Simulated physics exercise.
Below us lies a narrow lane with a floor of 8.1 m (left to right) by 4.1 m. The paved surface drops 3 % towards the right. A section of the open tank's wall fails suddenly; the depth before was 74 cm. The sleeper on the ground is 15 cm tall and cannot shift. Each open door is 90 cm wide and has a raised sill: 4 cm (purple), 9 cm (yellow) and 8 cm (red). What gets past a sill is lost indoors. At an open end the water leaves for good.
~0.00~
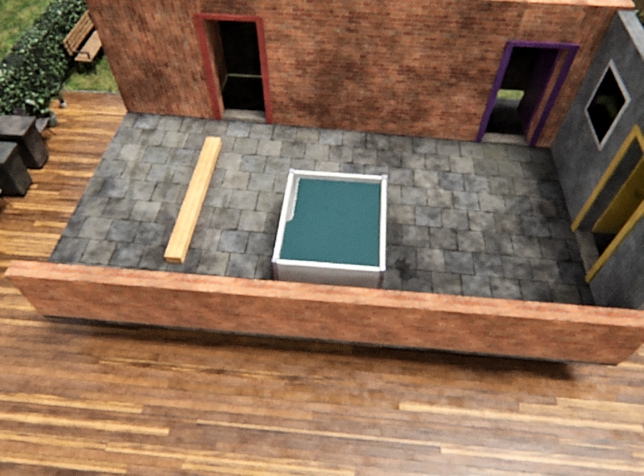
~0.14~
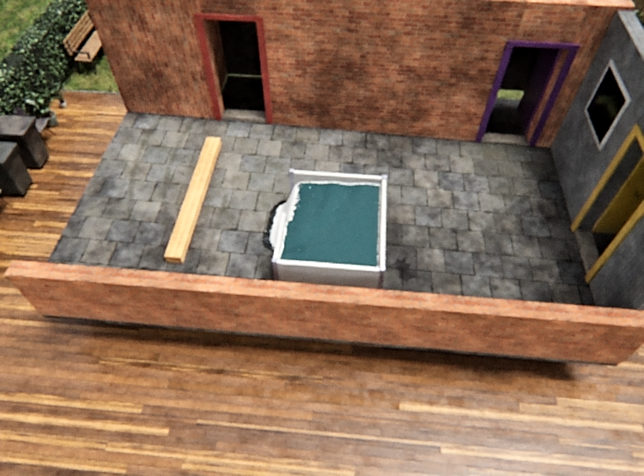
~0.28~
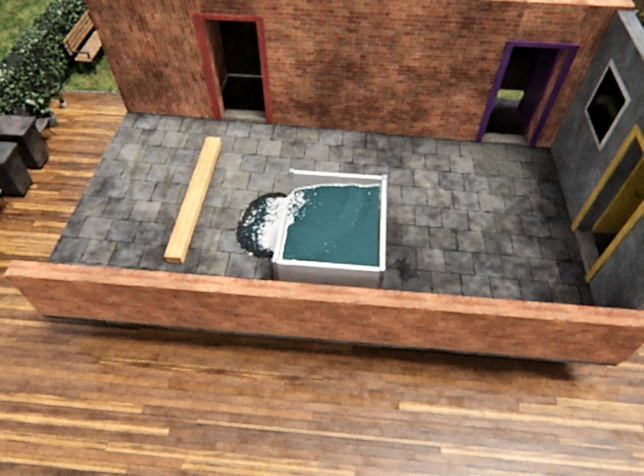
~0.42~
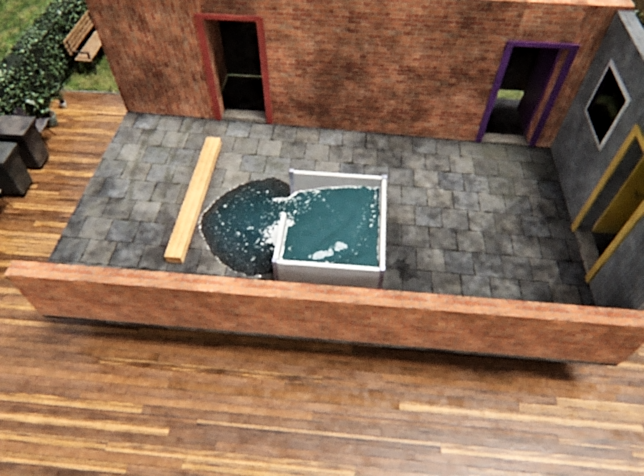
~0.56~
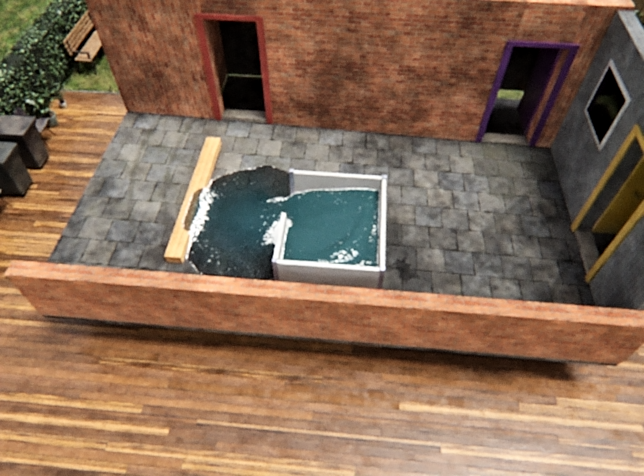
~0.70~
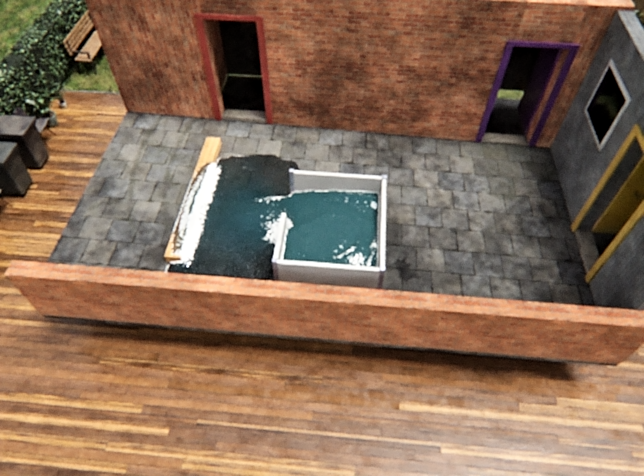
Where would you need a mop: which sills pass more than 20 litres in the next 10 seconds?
The water let in: At the purple door it stays under the limit; at the yellow door it keeps below the limit; at the red door it goes over the limit.
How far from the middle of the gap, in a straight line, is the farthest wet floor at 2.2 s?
Roughly 4.2 m.
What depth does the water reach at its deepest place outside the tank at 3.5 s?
About 18 cm.
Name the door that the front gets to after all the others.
The yellow one.
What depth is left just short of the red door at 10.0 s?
Roughly 4.5 cm deep.
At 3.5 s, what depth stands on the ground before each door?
Depths in cm: Purple 0, yellow 0, red 14.
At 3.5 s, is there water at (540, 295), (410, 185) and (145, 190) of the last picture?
In that order: Still dry, still dry, under water.
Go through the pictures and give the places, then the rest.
The first picture shows the open tank at (333, 220) is whole and still, 74 cm deep.
In the second picture, water pours out at (291, 217) and has run 0.5 m, to (269, 244); deepest outside 42 cm, 74 cm at the open tank's back.
In the third picture, the front is at (241, 232), 0.8 m from the gap at (291, 218); 0.8 m2 of floor is under water; 74 cm left at the back of the open tank.
In the fourth picture, the front is at (205, 226), 1.4 m from the gap at (292, 219); 2.0 m2 of floor is under water; 68 cm left at the back of the open tank.
In the fifth picture, the front is at (211, 186), 1.7 m from the gap at (292, 218); 3.1 m2 of floor is under water; 62 cm left at the back of the open tank.
In the sixth picture, the front is at (218, 162), 2.0 m from the gap at (291, 218); 4.1 m2 of floor is under water; 64 cm left at the back of the open tank.
After 1.4 s water covers 30 % of the floor and is deepest (32 cm) near (284, 222); purple door not reached, yellow door not reached, red door 2 cm at the sill, 0 L in.
After 2.2 s water covers 45 % of the floor and is deepest (26 cm) near (209, 215); purple door not reached, yellow door not reached, red door 6 cm at the sill, 55 L in.
After 3.5 s water covers 45 % of the floor and is deepest (18 cm) near (209, 215); purple door not reached, yellow door not reached, red door 14 cm at the sill, 123 L in.
After 6.0 s water covers 70 % of the floor and is deepest (11 cm) near (270, 296); purple door 2 cm at the sill, 0 L in, yellow door not reached, red door 10 cm at the sill, 165 L in.
After 10.0 s water covers 70 % of the floor and is deepest (10 cm) near (594, 339); purple door 4 cm at the sill, 1 L in, yellow door 9 cm at the sill, 0 L in, red door 4 cm at the sill, 169 L in.
